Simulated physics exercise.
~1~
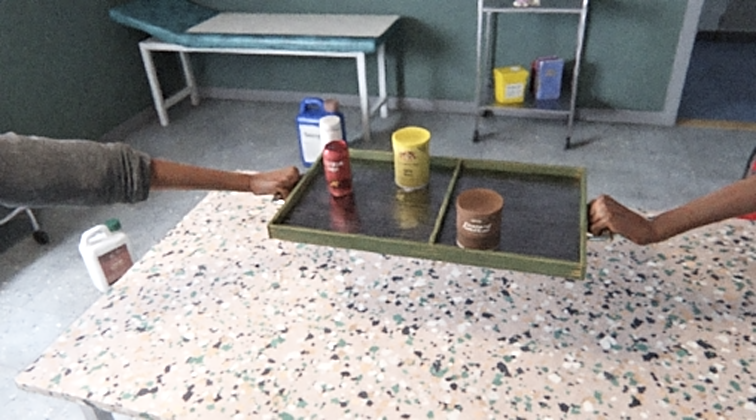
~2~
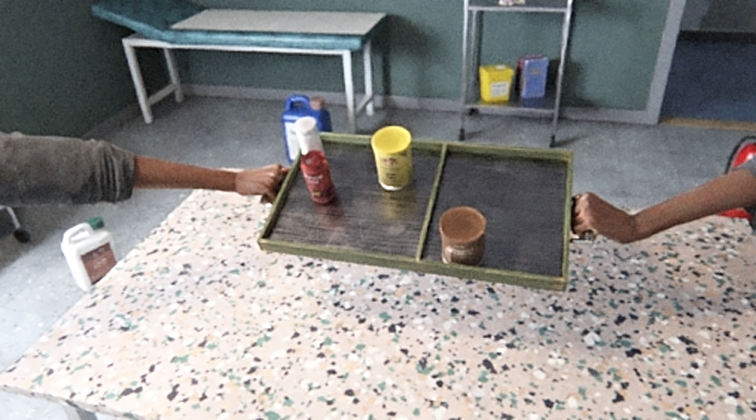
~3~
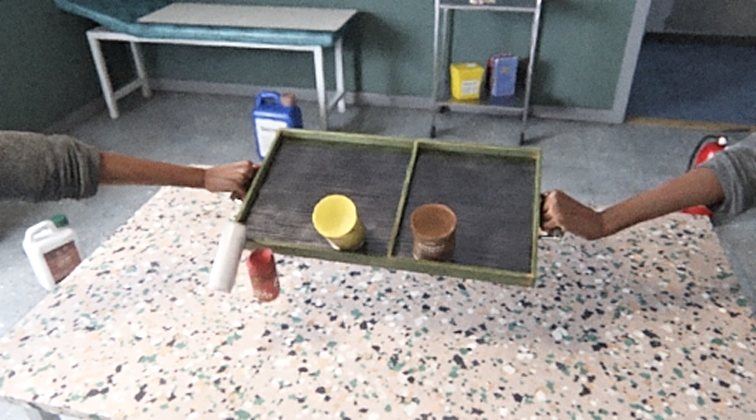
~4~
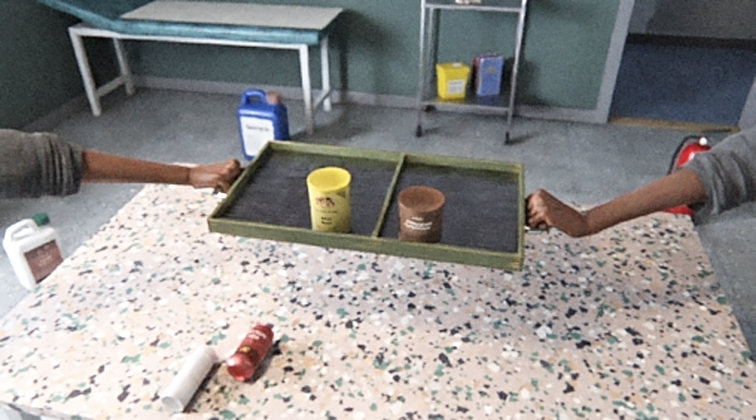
In a room with a speckled table, two hands tipped a divided tray toward the viewer; the red can and white shaker fell onto the table while the yellow and brown tins slid nearer the front edge, staying upright aboard as it levelled somewhat.
